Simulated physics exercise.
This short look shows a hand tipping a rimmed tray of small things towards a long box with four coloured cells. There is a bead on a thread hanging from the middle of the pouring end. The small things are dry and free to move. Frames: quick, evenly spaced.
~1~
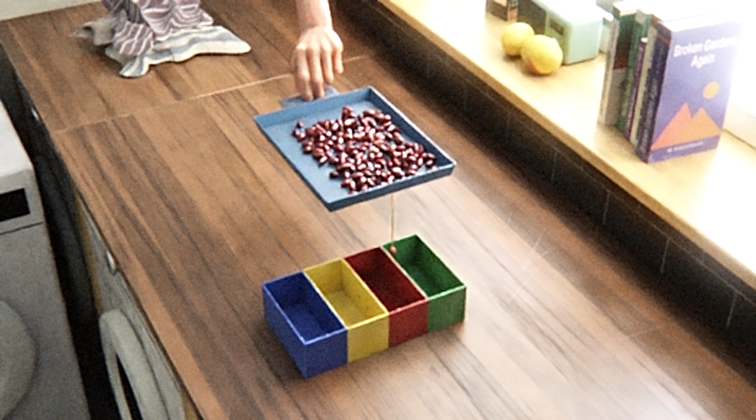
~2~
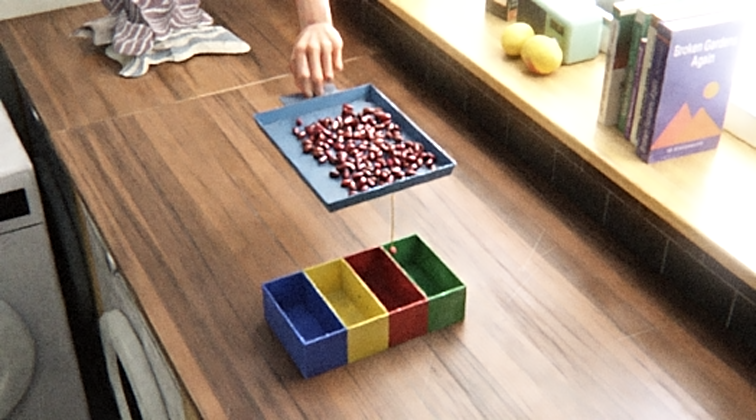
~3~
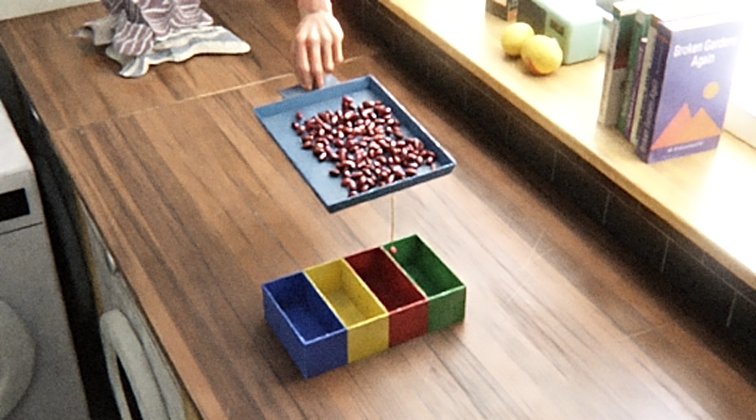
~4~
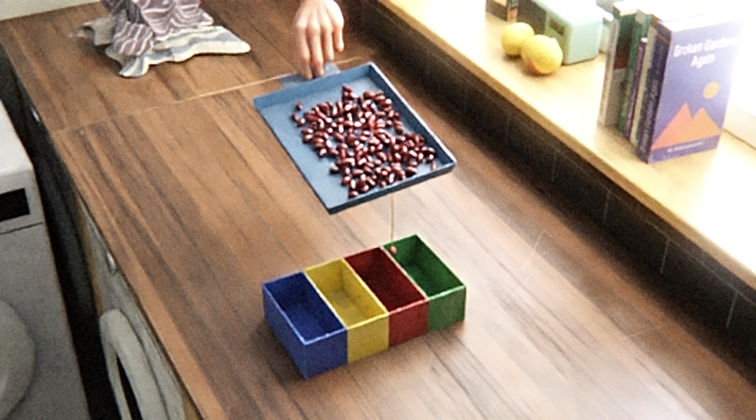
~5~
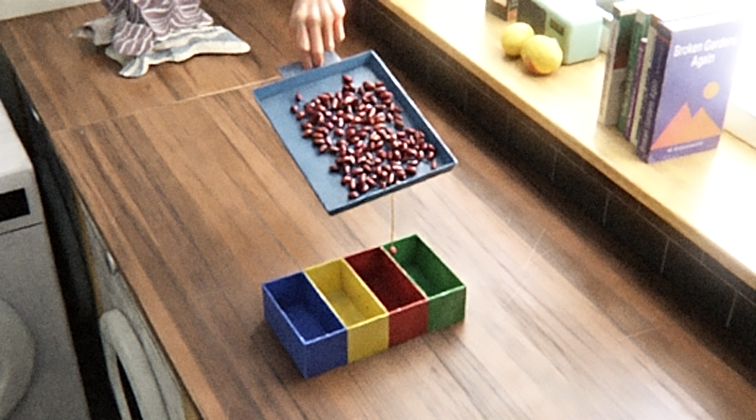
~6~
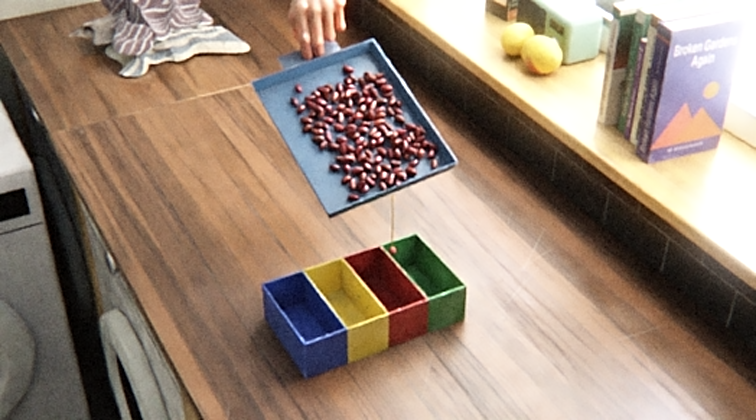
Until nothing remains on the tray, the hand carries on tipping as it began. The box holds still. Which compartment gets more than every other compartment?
The yellow compartment gets the most.
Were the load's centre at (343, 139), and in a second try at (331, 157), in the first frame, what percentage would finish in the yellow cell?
50 % and 60 %.
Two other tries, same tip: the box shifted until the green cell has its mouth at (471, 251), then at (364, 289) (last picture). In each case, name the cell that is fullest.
The cell in blue; the green one.
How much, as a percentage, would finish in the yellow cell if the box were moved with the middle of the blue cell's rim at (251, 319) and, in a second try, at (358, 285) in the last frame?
Close to 0 in a hundred, then close to 20 in a hundred.
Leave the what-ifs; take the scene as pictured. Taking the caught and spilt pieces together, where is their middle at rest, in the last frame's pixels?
Close to (359, 324), more or less.
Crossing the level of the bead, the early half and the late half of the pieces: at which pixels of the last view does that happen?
Early half: (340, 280); late half: (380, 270).
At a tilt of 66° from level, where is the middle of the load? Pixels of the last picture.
I'd put the middle of the pieces at roughly (368, 156).
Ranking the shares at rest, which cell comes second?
The cell in red.
Shortly afterwards, tray tipped steeply; the whole lot on the tray.
Next, tray tipped past a quarter turn; near half on the tray; a little in the yellow cell; only a few in the blue cell; only a few in the green cell; near a quarter falling or outside the box.
Some moments later, tray tipped past a quarter turn; near two thirds in the yellow cell; near a quarter in the red cell; a little in the green cell; a little in the blue cell; only a few falling or outside the box.
In the end, tray tipped past a quarter turn; near two thirds in the yellow cell; near a quarter in the red cell; a little in the green cell; a little in the blue cell; only a few outside the box.
